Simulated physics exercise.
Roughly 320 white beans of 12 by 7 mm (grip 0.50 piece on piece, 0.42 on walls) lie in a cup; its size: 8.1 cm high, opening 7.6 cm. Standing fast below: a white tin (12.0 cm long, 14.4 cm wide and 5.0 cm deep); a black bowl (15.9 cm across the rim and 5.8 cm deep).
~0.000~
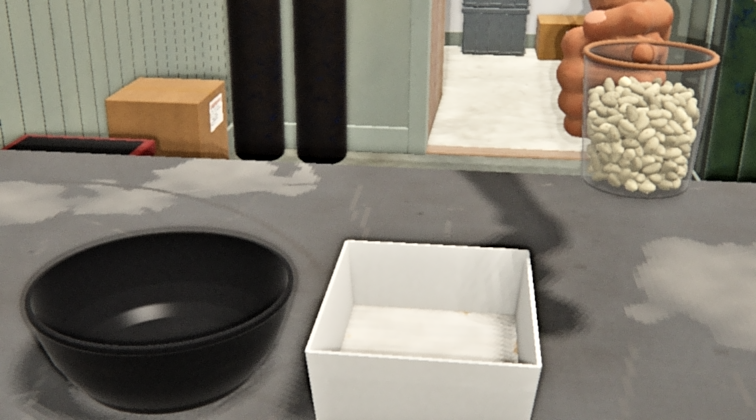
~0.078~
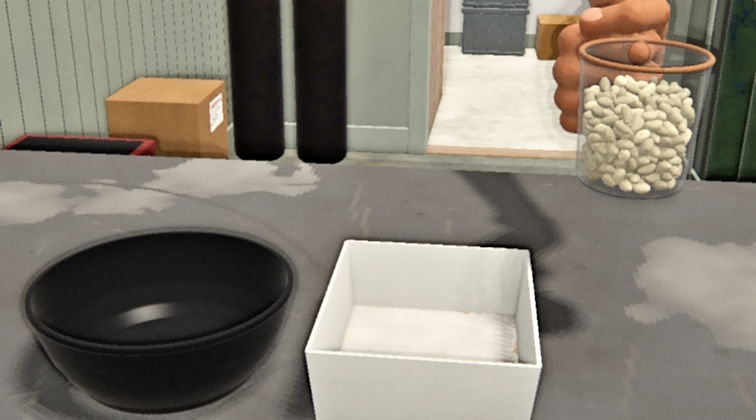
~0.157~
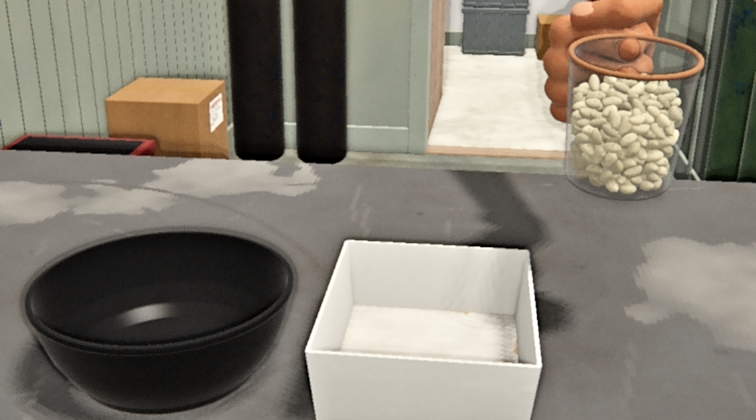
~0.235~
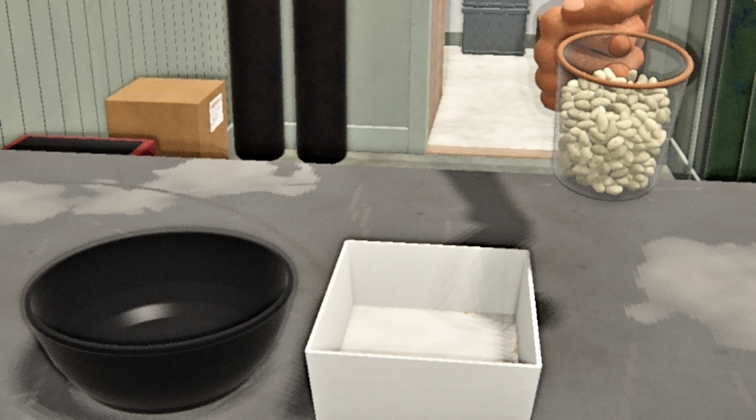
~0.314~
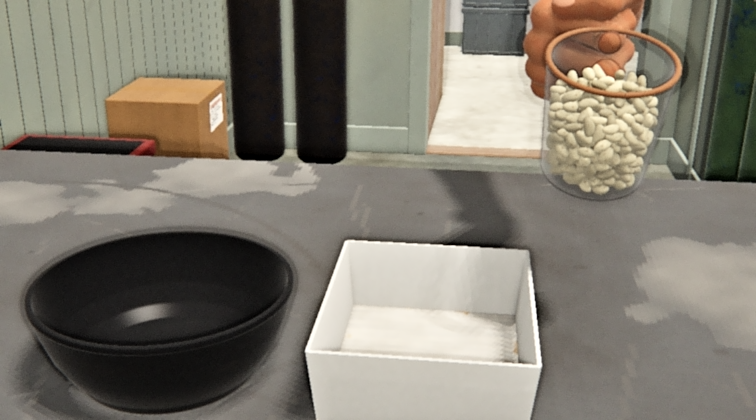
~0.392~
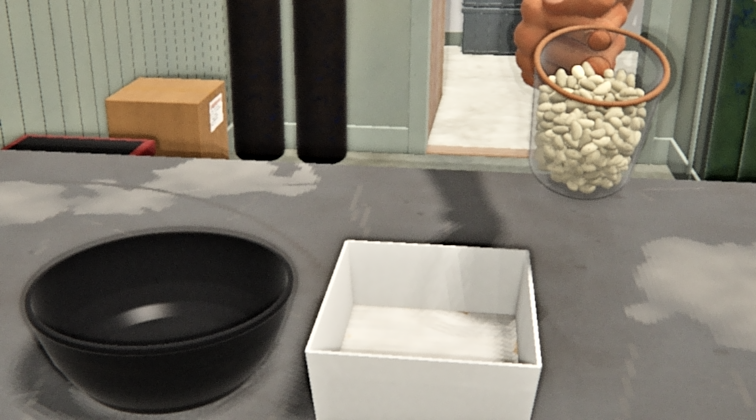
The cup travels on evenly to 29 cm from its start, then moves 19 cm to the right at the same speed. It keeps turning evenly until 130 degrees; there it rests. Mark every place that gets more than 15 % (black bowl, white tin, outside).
Black bowl under, white tin over, outside under.
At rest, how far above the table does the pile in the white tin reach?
Some 3.0 cm.
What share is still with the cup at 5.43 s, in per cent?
About 0 per cent.
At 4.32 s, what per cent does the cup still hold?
Some 0 per cent of the load.
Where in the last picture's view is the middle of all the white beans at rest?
Around (389, 360).
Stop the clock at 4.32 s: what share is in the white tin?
Near 100 per cent so far.
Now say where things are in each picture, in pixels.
Cup at (646, 88); tilt 0 degrees; moved 0.0 cm; lip at (667, 68); top of the load at (609, 88); white tin at (430, 295); black bowl at (163, 282), in the first picture.
Cup at (641, 90); tilt 2 degrees; moved 0.3 cm; lip at (663, 71); top of the load at (605, 87), in the second picture.
Cup at (629, 97); tilt 7 degrees; moved 1.0 cm; low side front; lip at (650, 78); top of the load at (594, 85), in the third picture.
Cup at (616, 104); tilt 13 degrees; moved 1.7 cm; low side front; lip at (638, 86); top of the load at (599, 82), in the fourth picture.
Cup at (603, 111); tilt 18 degrees; moved 2.5 cm; low side front; lip at (625, 95); top of the load at (588, 79), in the fifth picture.
Cup at (589, 119); tilt 24 degrees; moved 3.2 cm; low side front; lip at (611, 104); top of the load at (577, 76); white tin at (430, 295); black bowl at (163, 282). It turns about 70 degrees a second, in the sixth picture.
After 1.90 s, tilt 130 degrees; white tin 90 %, cup 10 %, in the air 5 %; middle of all pieces near (385, 322).
Then, at 3.16 s, tilt 130 degrees; white tin 100 %; middle of all pieces near (396, 358).
After 4.32 s, tilt 130 degrees; white tin 100 %; middle of all pieces near (396, 358).
After 5.43 s, tilt 130 degrees; white tin 100 %; middle of all pieces near (396, 358).
In the end, at 5.7 s, white tin 100 %, cup 0 %, black bowl 0 %, outside 0 %.
